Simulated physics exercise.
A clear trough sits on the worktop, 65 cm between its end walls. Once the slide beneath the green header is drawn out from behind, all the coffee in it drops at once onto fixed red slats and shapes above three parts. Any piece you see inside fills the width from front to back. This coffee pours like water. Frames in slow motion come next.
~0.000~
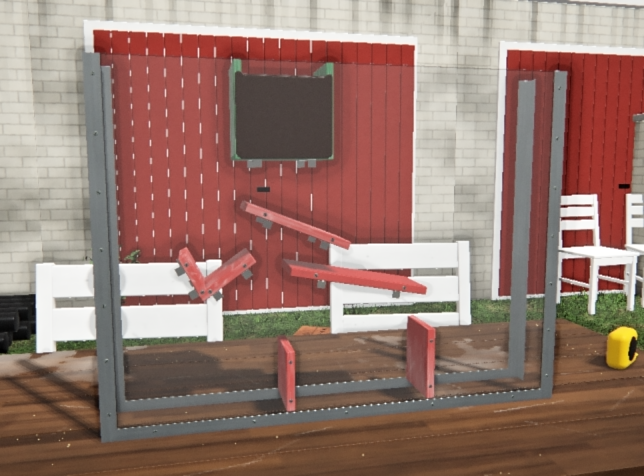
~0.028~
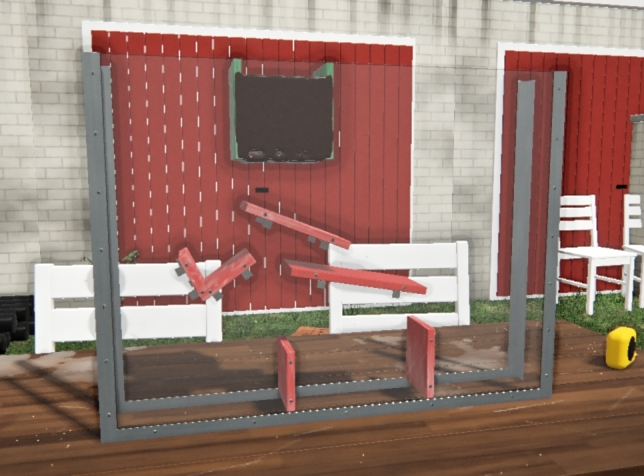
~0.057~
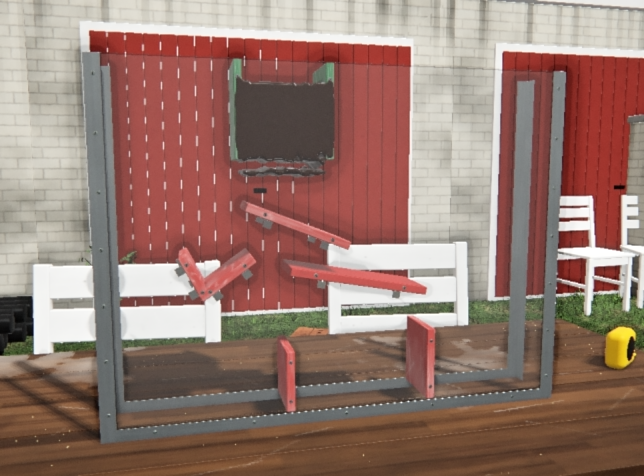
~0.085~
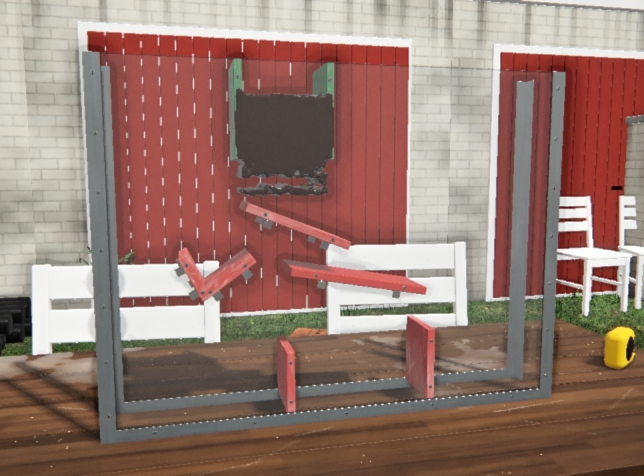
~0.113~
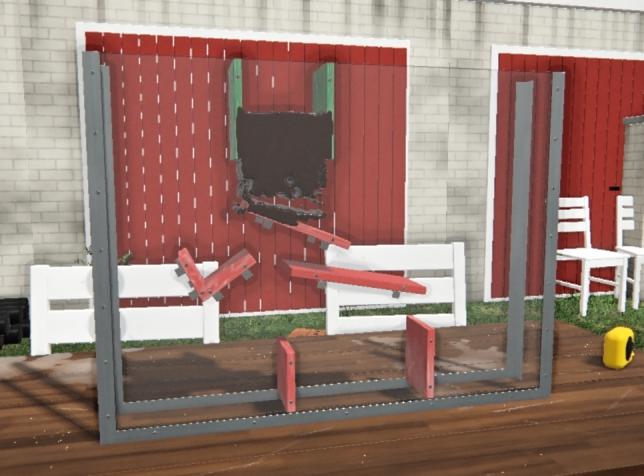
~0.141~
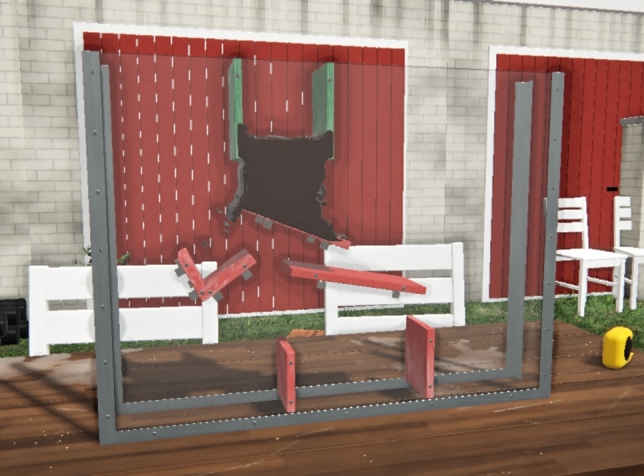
Dark coffee dropping from between two green posts inside a clear trough, its ragged lower edge reaching a sloping red plank.
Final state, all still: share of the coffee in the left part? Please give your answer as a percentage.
About 15 out of 100.
Then, 0.26 s in, hardly anything has reached the bottom yet.
Then, 0.42 s in, 46 per cent is down, the largest part in the right part.
Then, 0.82 s in, 87 per cent is down, the largest part in the right part.
Finally, the split from left to right is 15, 4 and 76 per cent.
